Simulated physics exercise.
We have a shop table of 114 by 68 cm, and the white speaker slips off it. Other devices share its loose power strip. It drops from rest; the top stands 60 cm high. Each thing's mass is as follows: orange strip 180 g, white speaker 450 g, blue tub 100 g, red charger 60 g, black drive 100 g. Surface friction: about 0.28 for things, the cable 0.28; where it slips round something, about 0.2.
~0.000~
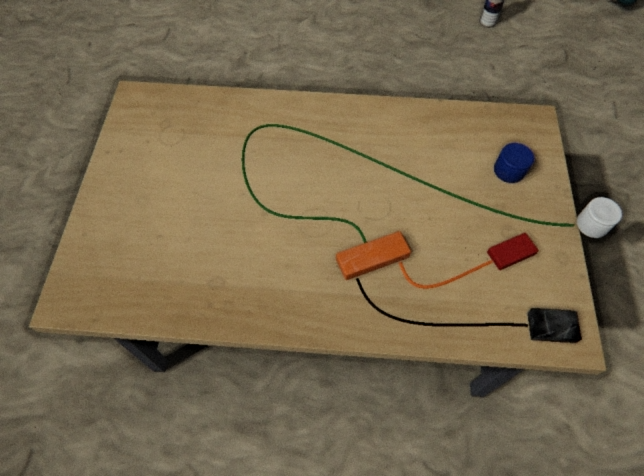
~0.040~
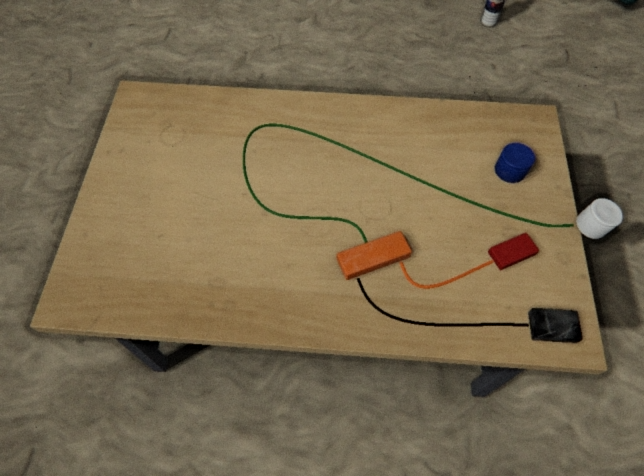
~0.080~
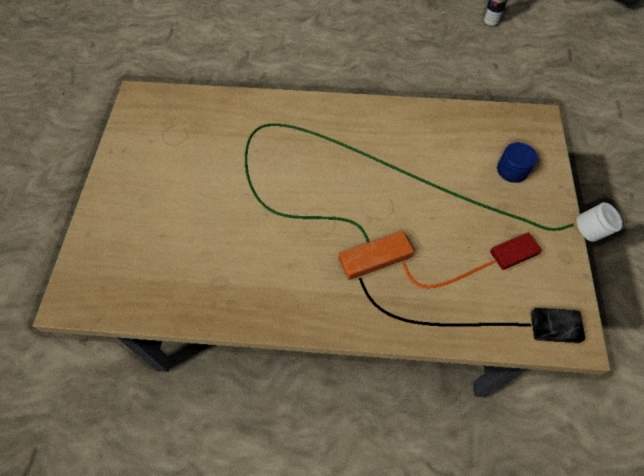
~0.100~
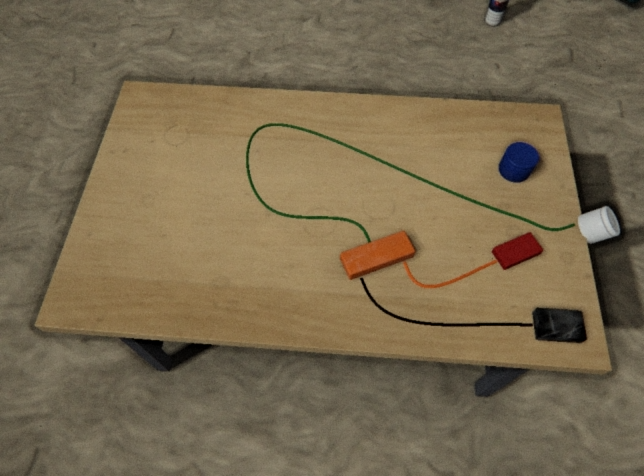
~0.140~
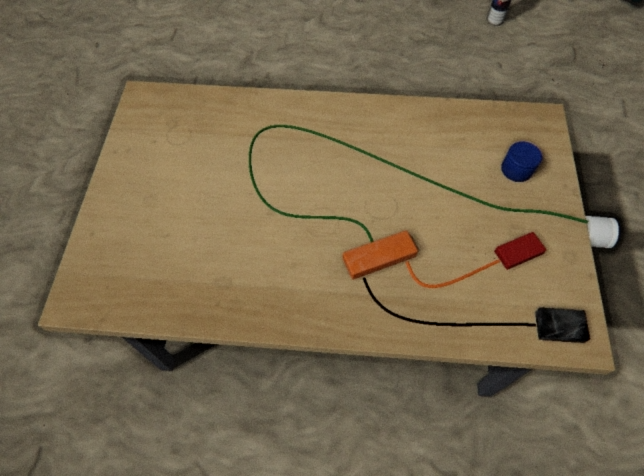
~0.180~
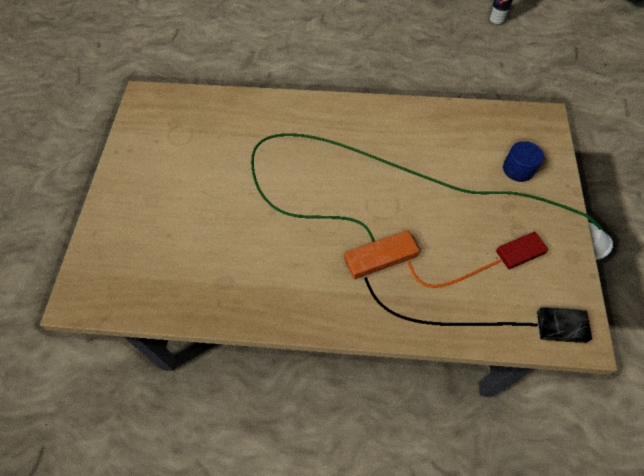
A white cylinder tips and slips below the table's right edge, pulling the green cable along.
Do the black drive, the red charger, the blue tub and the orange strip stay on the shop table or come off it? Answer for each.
For each: Black drive - stays on; red charger - stays on; blue tub - stays on; orange strip - stays on.
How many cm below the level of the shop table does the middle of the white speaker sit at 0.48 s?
Depth: About 55 cm.
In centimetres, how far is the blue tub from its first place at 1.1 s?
My guess is close to 0 cm.
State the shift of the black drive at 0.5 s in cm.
About 0 cm.
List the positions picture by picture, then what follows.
The first picture shows black drive (557, 323); red charger (514, 249); blue tub (518, 155); orange strip (374, 252); green cable runs through (324, 218) (244, 172) (308, 133) (403, 173) (508, 215).
The second picture shows white speaker (606, 211); green cable runs through (325, 218) (308, 132) (508, 215).
The third picture shows white speaker (599, 222); green cable runs through (327, 218) (310, 132) (510, 215).
The fourth picture shows white speaker (599, 225); green cable runs through (328, 218) (311, 132) (512, 215).
The fifth picture shows white speaker (598, 232); green cable runs through (331, 218) (317, 133) (520, 211).
The sixth picture shows black drive (567, 323); red charger (524, 248); blue tub (527, 153); orange strip (382, 251); green cable runs through (332, 217) (253, 170) (332, 142) (432, 179) (543, 200).
By 0.5 s, the strip's end of the green cable at (375, 245); white speaker over the edge.
By 0.8 s, the strip's end of the green cable at (406, 248); orange strip 4 cm off its start, red charger 1 cm off its start, white speaker over the edge.
By 1.1 s, the strip's end of the green cable at (406, 248); orange strip 4 cm off its start at (401, 255), red charger 1 cm off its start at (526, 254), white speaker over the edge.
By 1.4 s, the strip's end of the green cable at (406, 248); orange strip 4 cm off its start, red charger 1 cm off its start, white speaker over the edge.
By 2.6 s, the strip's end of the green cable at (406, 248); orange strip 4 cm off its start at (401, 255), red charger 1 cm off its start at (526, 254), blue tub 0 cm off its start at (528, 153), black drive 0 cm off its start at (567, 323).
